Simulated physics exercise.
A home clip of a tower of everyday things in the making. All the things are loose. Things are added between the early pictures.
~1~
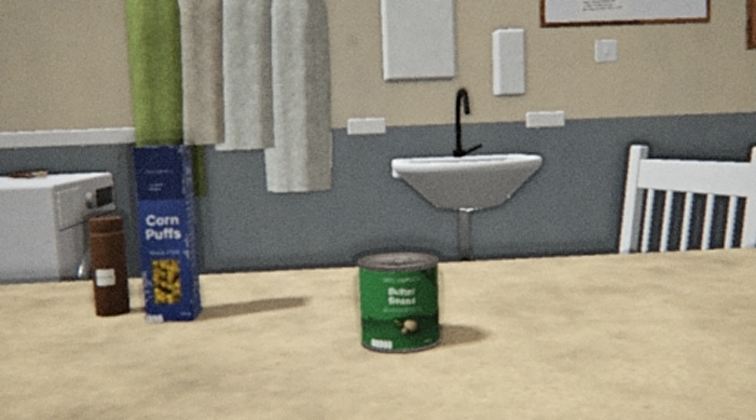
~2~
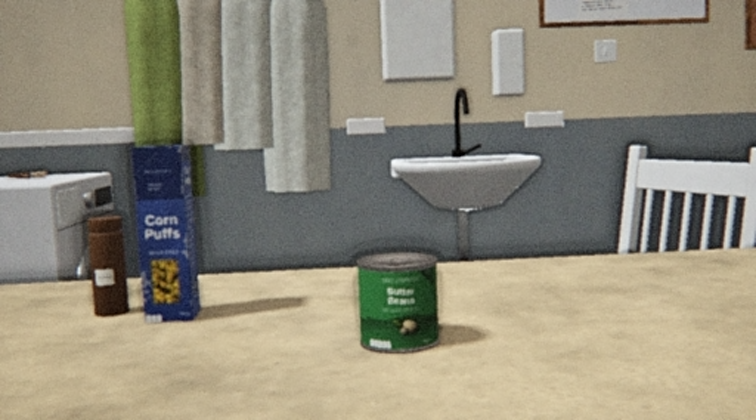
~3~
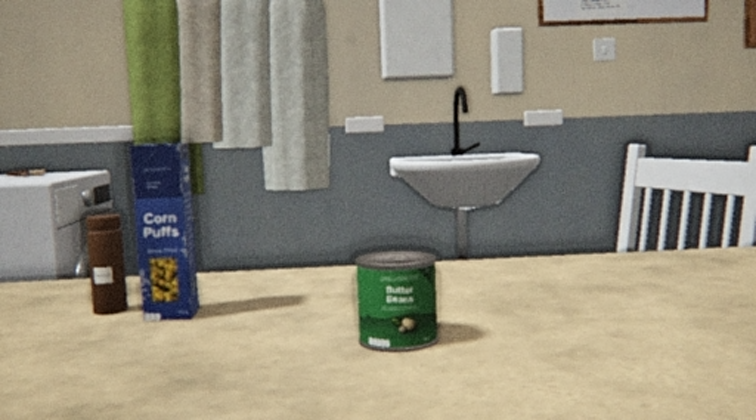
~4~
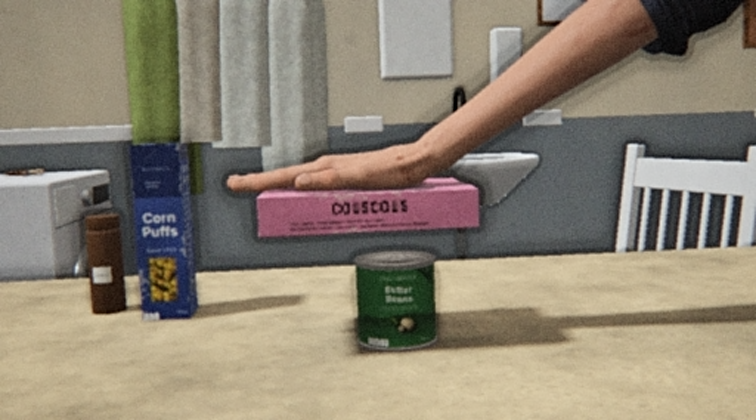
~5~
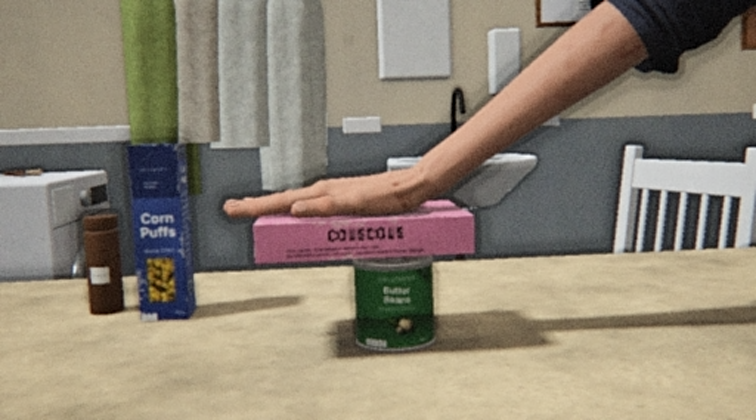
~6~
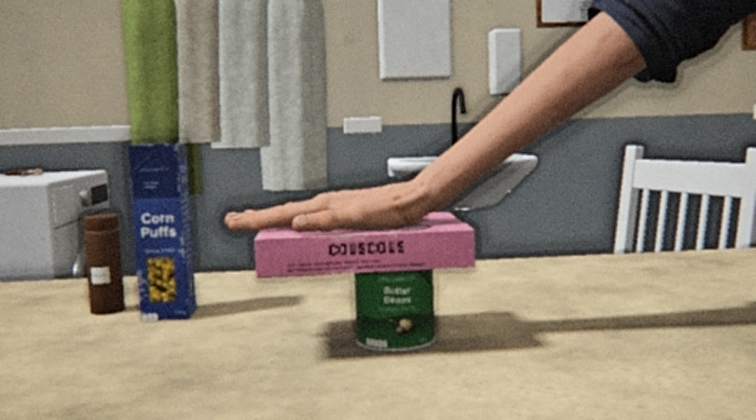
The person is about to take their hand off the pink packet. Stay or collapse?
As it turns out, it stays up.
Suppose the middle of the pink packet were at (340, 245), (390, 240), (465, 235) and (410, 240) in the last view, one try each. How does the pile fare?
First, it gives way; second, it holds; third, it loses its balance; fourth, it holds.
Then, 0.20 s after the last picture, nothing has stirred.
Then, 0.60 s after the last picture, pink packet resting near (363, 242).
At rest, all 4 in place. Seen from the same camera at the end, pink packet near (363, 242). The pile holds.
